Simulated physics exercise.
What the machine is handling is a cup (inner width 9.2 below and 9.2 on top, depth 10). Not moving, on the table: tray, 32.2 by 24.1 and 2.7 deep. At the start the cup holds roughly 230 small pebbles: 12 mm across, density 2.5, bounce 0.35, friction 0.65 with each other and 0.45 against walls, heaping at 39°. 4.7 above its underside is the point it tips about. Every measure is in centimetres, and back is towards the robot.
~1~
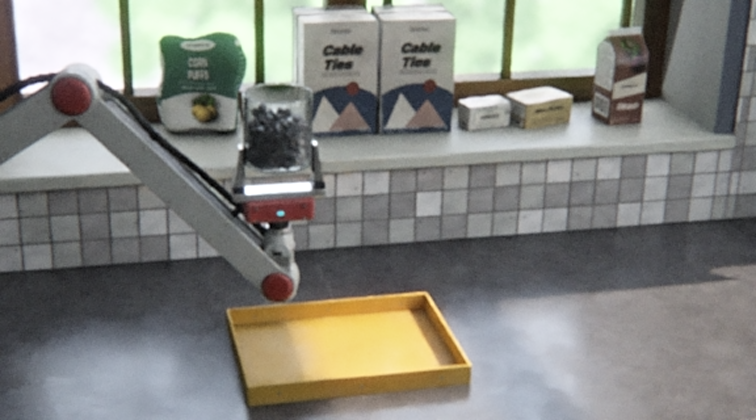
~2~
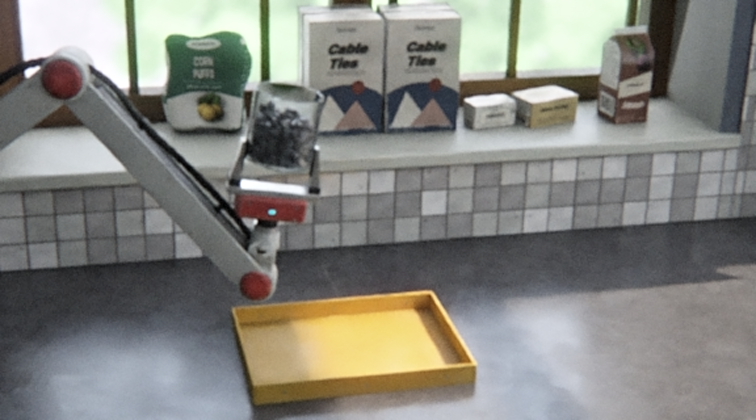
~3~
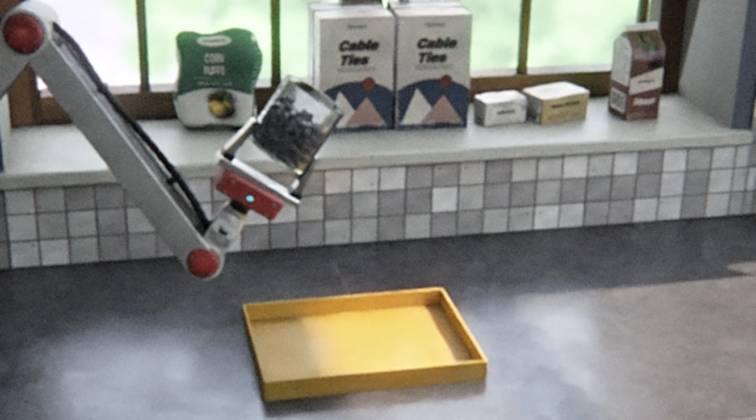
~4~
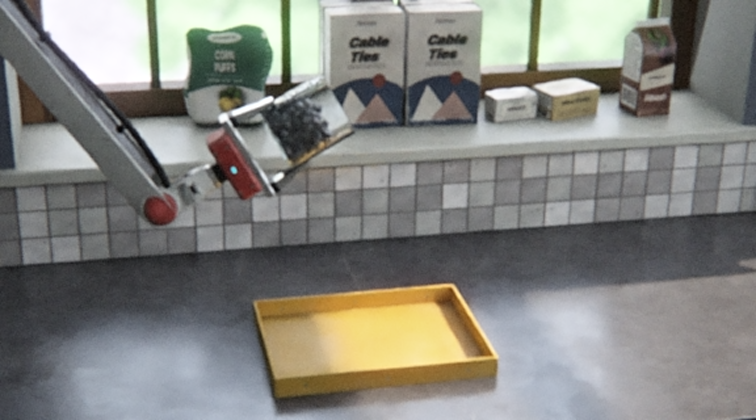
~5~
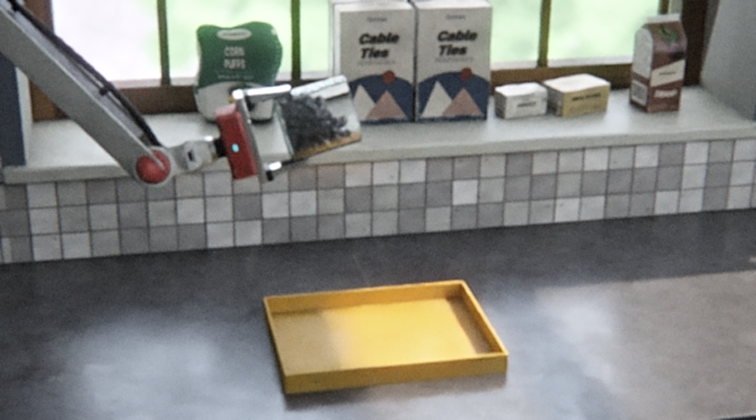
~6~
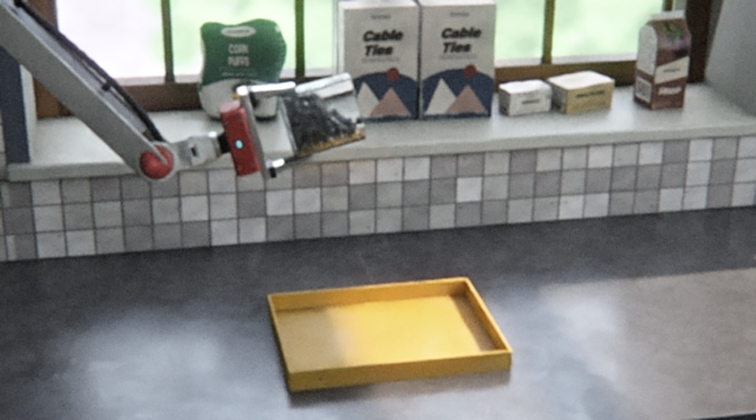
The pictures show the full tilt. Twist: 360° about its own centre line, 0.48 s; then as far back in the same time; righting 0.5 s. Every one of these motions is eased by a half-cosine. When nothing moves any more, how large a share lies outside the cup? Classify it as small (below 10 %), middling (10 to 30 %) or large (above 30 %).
Classified as small.
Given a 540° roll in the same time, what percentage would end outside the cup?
In that case you'd get close to 10 per cent.
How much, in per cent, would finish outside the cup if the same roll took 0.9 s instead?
Then roughly 15 per cent.
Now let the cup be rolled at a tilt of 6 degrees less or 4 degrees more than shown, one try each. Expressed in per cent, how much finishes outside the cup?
Roughly 0 % on the first try and 10 % on the second.
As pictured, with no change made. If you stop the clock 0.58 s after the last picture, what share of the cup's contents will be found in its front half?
50 %.
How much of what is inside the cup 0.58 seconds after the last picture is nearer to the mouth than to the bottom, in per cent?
Roughly 30 percent.
Then, 0.58 s on, tipped 77°, highest piece 40 above the table; 227 in the cup, 1 in the tray, 5 in flight or on a rim.
Then, 1.17 s on, tipped 49°, highest piece 39 above the table; 224 in the cup, 9 in the tray.
Then, 1.66 s on, upright, highest piece 42 above the table; 224 in the cup, 9 in the tray.
Then, 2.36 s on, upright, highest piece 42 above the table; 224 in the cup, 9 in the tray.
In the end, 224 in the cup, 9 in the tray. That is 4 % outside the cup.
